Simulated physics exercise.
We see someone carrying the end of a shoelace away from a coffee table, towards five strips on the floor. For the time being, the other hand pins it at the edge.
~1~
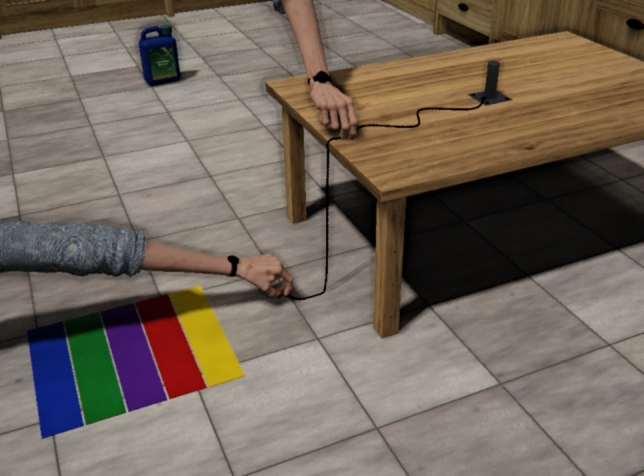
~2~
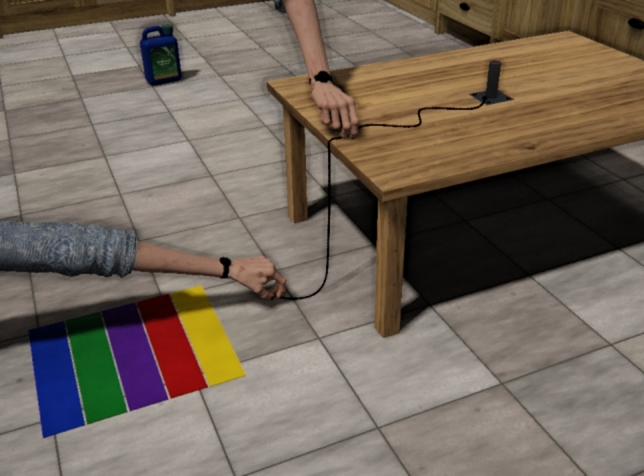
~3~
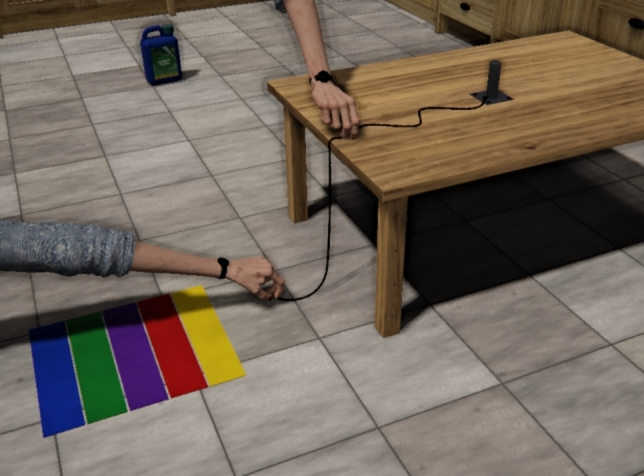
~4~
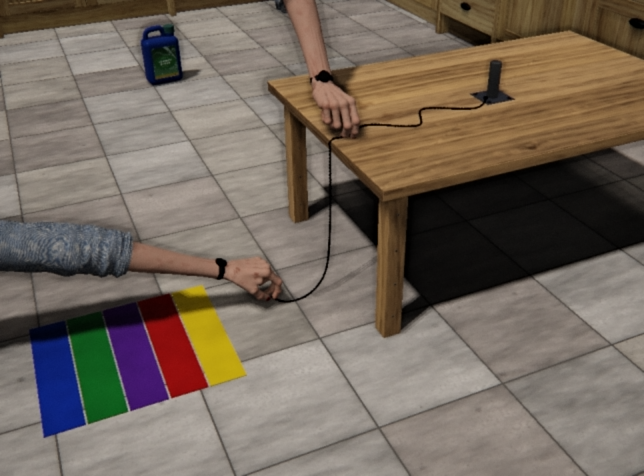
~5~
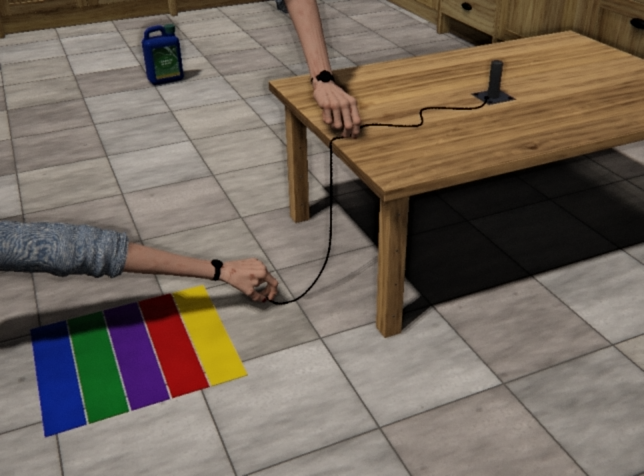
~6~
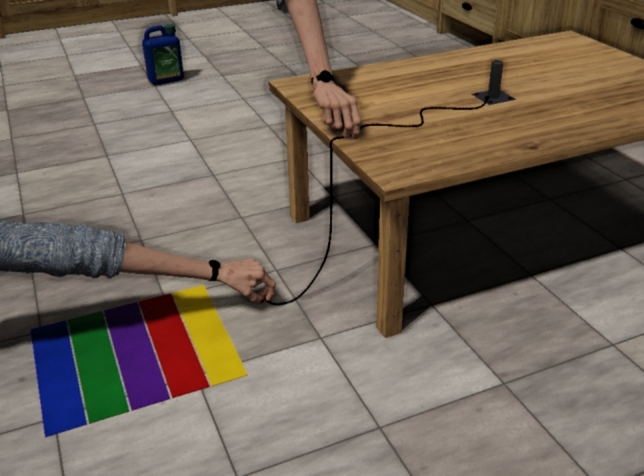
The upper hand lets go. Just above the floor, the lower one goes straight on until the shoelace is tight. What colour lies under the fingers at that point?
Purple.
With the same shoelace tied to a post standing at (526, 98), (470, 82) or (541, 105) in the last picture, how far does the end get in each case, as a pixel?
Estimated pixels per try: (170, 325); (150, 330); (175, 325).
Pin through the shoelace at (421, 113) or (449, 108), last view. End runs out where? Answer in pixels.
Roughly (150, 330) and (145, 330).
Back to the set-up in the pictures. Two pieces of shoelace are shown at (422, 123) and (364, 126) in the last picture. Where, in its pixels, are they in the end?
They end up around (390, 123) and around (336, 138).
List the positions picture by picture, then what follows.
End (283, 293); yellow (218, 363); red (181, 374); purple (142, 386); green (101, 398); blue (59, 410), in the first frame.
End (275, 295); shoelace through (475, 108) (419, 115) (371, 125) (329, 158) (329, 222) (325, 280), in the second frame.
End (273, 296), in the third frame.
End (271, 297); shoelace through (476, 108) (420, 115) (372, 125) (330, 158) (330, 222) (321, 281), in the fourth frame.
End (267, 298), in the fifth frame.
End (265, 298); shoelace through (477, 108) (421, 115) (373, 125) (331, 158) (331, 222) (313, 281), in the sixth frame.
Soon after, end near (207, 314); over yellow.
Then, end near (159, 327); over red.
At full stretch, end near (131, 335); over purple. The purple one.
